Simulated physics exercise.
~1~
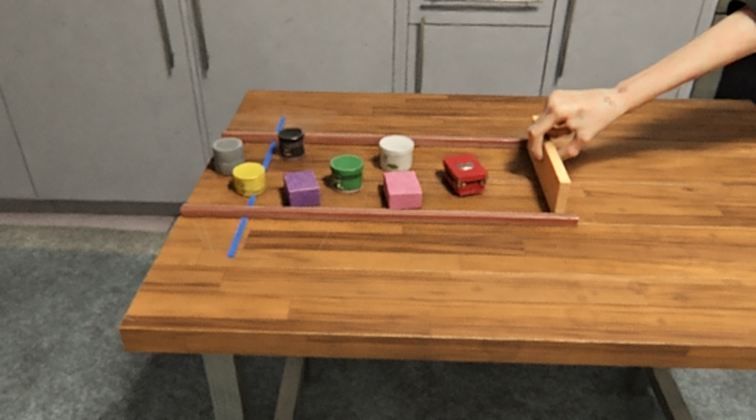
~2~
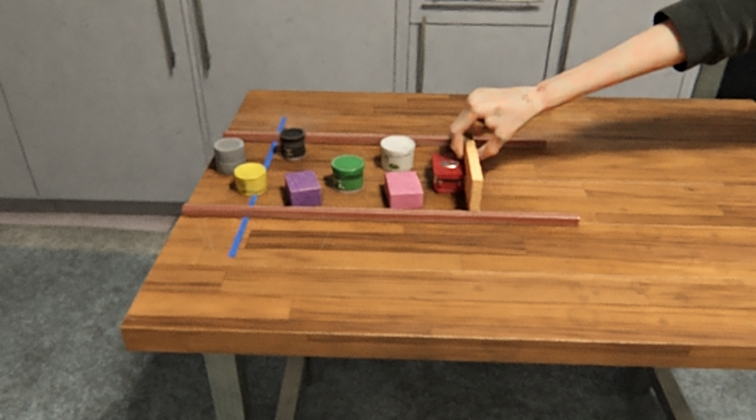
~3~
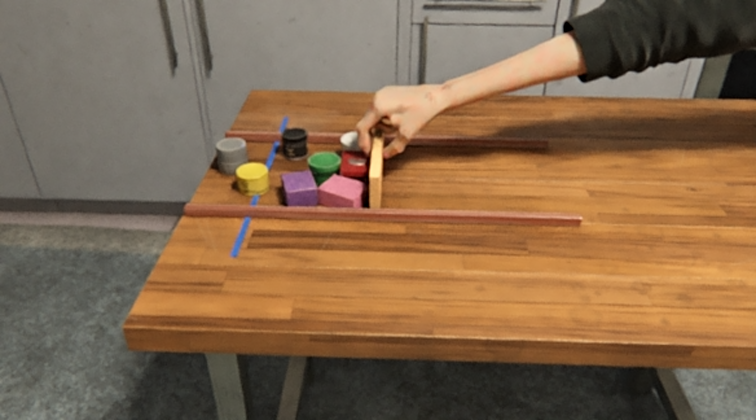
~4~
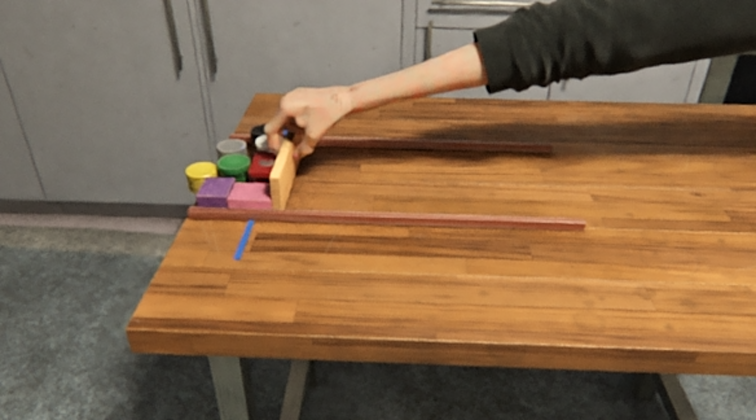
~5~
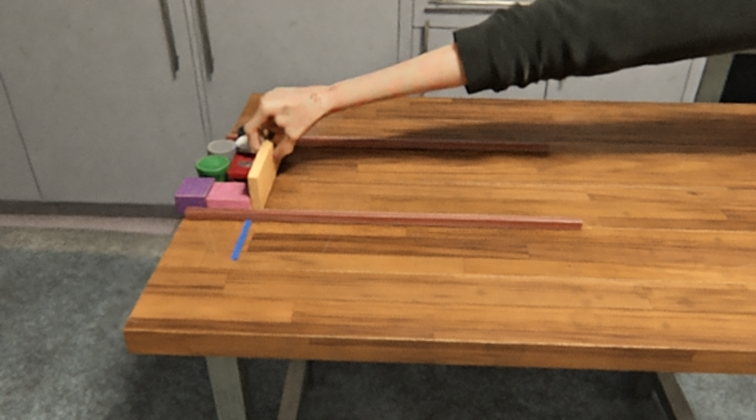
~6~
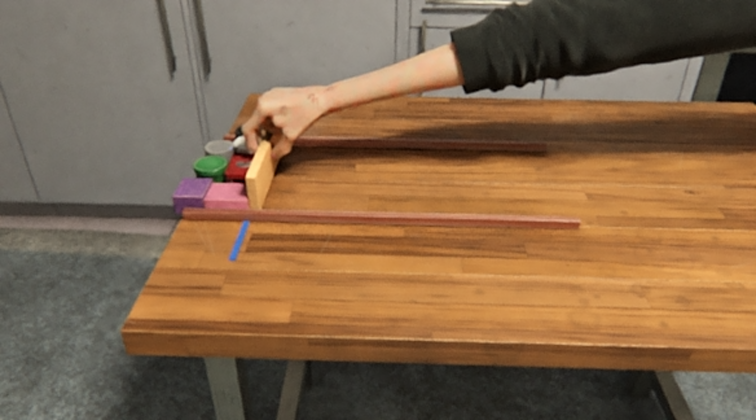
On a wooden table, a hand sweeping small tubs and blocks left with a board, the yellow tub going off the edge.
